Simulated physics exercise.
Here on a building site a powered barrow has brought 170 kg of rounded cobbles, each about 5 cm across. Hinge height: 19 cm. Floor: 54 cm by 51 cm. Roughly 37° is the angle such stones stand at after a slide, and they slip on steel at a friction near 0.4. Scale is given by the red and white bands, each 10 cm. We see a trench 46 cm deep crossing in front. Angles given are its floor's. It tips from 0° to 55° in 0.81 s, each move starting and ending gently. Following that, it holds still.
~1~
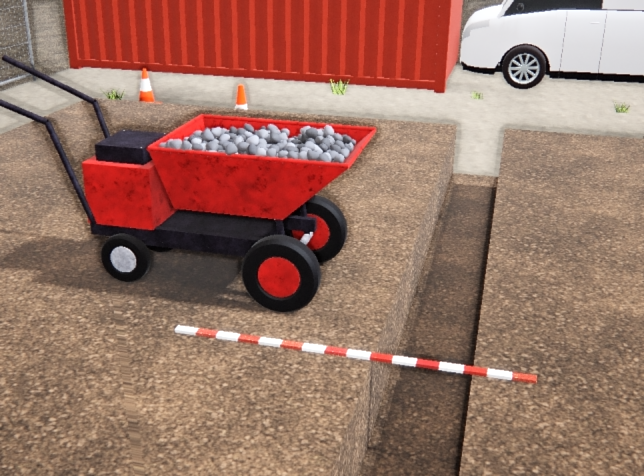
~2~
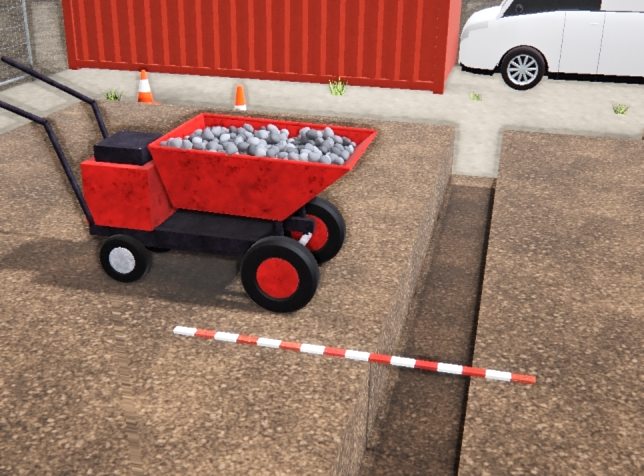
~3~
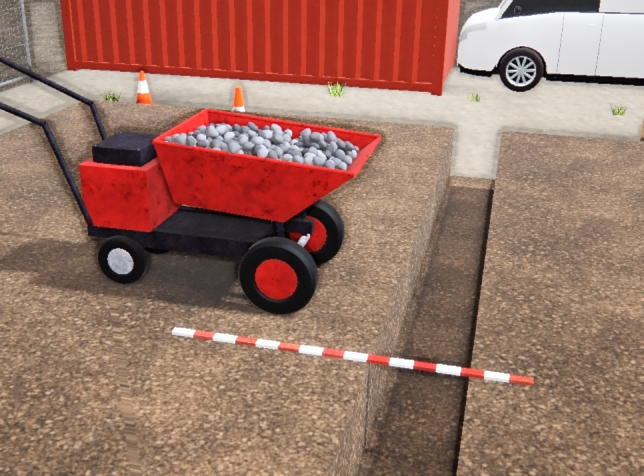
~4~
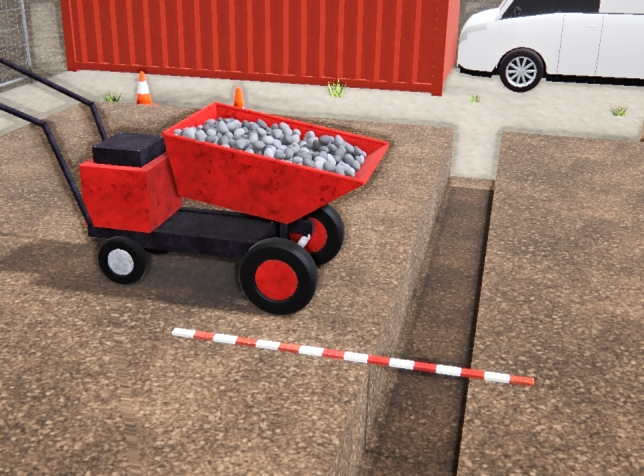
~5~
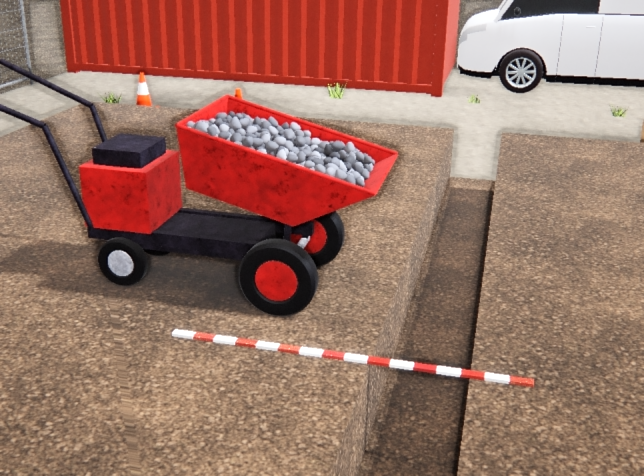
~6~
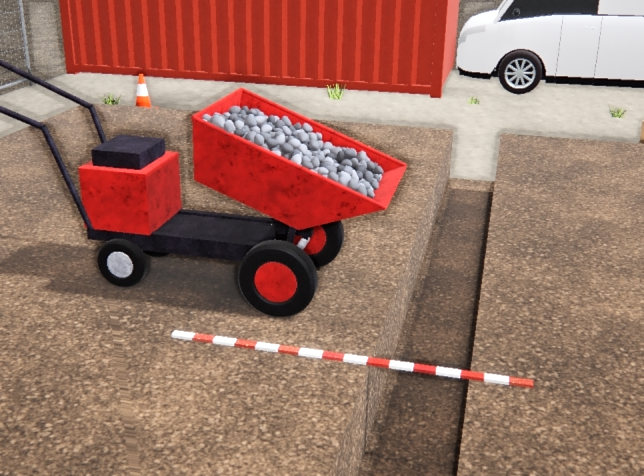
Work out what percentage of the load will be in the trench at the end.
It comes to roughly 69 percent of the load.
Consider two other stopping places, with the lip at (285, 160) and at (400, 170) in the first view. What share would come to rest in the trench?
I'd say some 80 per cent and some 30 per cent.
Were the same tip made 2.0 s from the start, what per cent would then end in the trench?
That would give about 80 percent.
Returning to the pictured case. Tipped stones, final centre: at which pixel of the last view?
I'd point somewhere around (448, 371).
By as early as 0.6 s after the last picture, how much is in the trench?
Close to 10 per cent at that time.
Then, 0.3 s after the last picture the floor is at 47°, 100 % in the tray; the foremost stones are at (408, 235).
Then, 0.6 s after the last picture the floor is at 55°, 88 % in the tray, 11 % in the trench; the foremost stones are at (469, 327).
Then, 0.9 s after the last picture the floor is at 55°, 51 % in the tray, 32 % in the trench, 17 % past the trench; the foremost stones are at (570, 325).
Then, 2.9 s after the last picture the floor is at 55°, 11 % in the tray, 69 % in the trench, 20 % past the trench; the foremost stones are past the picture's edge.
